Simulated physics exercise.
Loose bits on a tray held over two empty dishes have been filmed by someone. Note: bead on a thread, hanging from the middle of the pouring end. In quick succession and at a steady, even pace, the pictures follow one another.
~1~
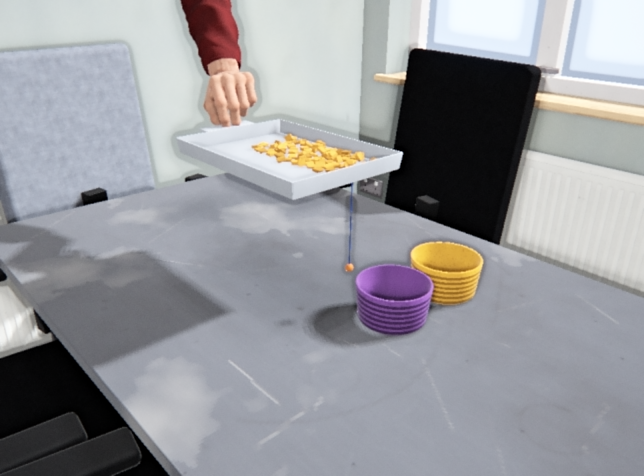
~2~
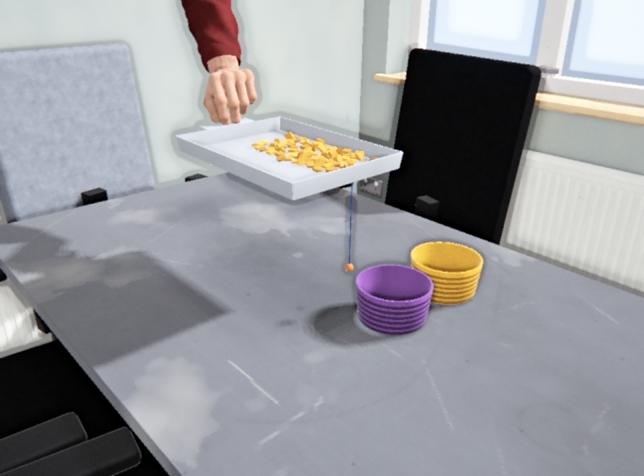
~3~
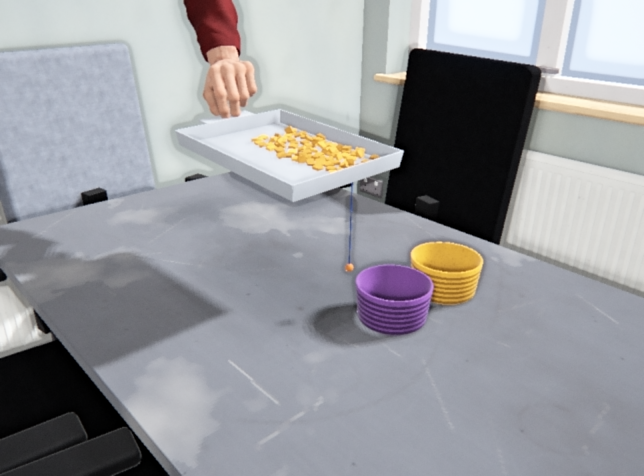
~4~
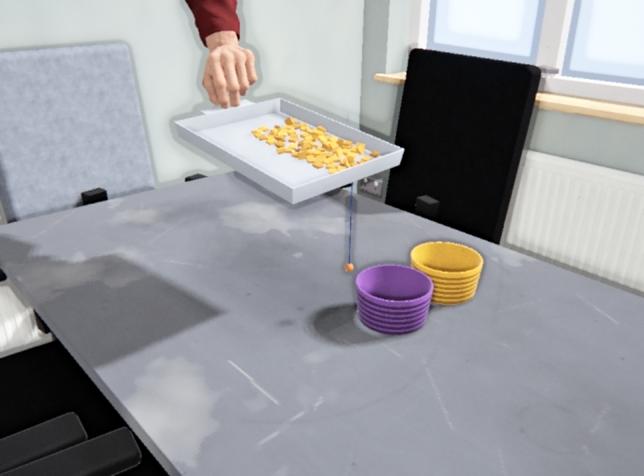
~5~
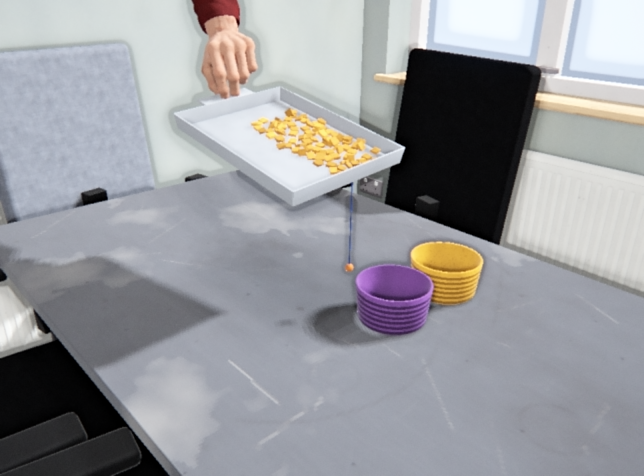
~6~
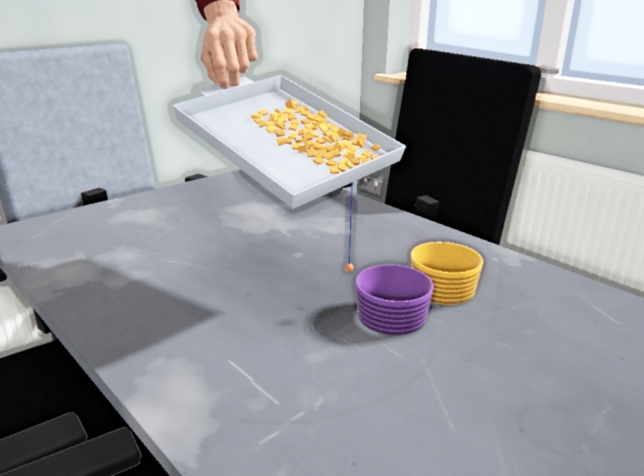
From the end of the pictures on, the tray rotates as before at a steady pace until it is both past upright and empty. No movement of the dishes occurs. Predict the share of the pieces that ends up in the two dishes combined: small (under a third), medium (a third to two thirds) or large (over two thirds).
Small.
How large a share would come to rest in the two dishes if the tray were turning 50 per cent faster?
About 0 per cent.
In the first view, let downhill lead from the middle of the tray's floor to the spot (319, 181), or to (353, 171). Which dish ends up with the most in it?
One after the other: The leftmost dish, the leftmost dish.
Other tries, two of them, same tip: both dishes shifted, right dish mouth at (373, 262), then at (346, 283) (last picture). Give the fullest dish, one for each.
Run 1: The one on the left side. Run 2: The one on the left side.
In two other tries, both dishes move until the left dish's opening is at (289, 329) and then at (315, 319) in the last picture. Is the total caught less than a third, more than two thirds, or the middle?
The first try: In the middle band. The second: Between a third and two thirds.
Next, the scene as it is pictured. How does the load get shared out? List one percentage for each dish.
Left dish 0, right dish 0 %.
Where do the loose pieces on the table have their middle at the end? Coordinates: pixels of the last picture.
Somewhere near (309, 344), I think.
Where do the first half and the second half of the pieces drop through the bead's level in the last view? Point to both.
(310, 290) for the early half, (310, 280) for the late half.
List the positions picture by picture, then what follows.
In the first picture, corners of the pouring end near (293, 181) and (400, 153), level; middle of the load near (313, 155), small crackers; left dish near (423, 312); right dish near (474, 283); bead on its thread near (349, 268).
In the second picture, corners of the pouring end near (293, 182) and (400, 152), level; middle of the load near (313, 154).
In the third picture, corners of the pouring end near (293, 184) and (400, 151), tipped barely, lowest at the left corner; middle of the load near (313, 150).
In the fourth picture, corners of the pouring end near (293, 187) and (401, 149), tipped a little, lowest at the left corner; middle of the load near (314, 145).
In the fifth picture, corners of the pouring end near (294, 190) and (401, 148), tipped a little, lowest at the left corner; middle of the load near (314, 140).
In the sixth picture, corners of the pouring end near (294, 193) and (402, 146), tipped clearly, lowest at the left corner; middle of the load near (314, 135); left dish near (423, 312); right dish near (474, 283).
Shortly afterwards, tray tipped steeply; all but a few on the tray; only a few in the air.
Next, tray tipped past a quarter turn; the bulk on the tray; a little outside both; only a few in the air.
Some moments later, tray tipped past a quarter turn; only a few in the left dish; all but a few outside both.
In the end, tray tipped past a quarter turn; only a few in the left dish; none at all in the right dish; all but a few outside both.
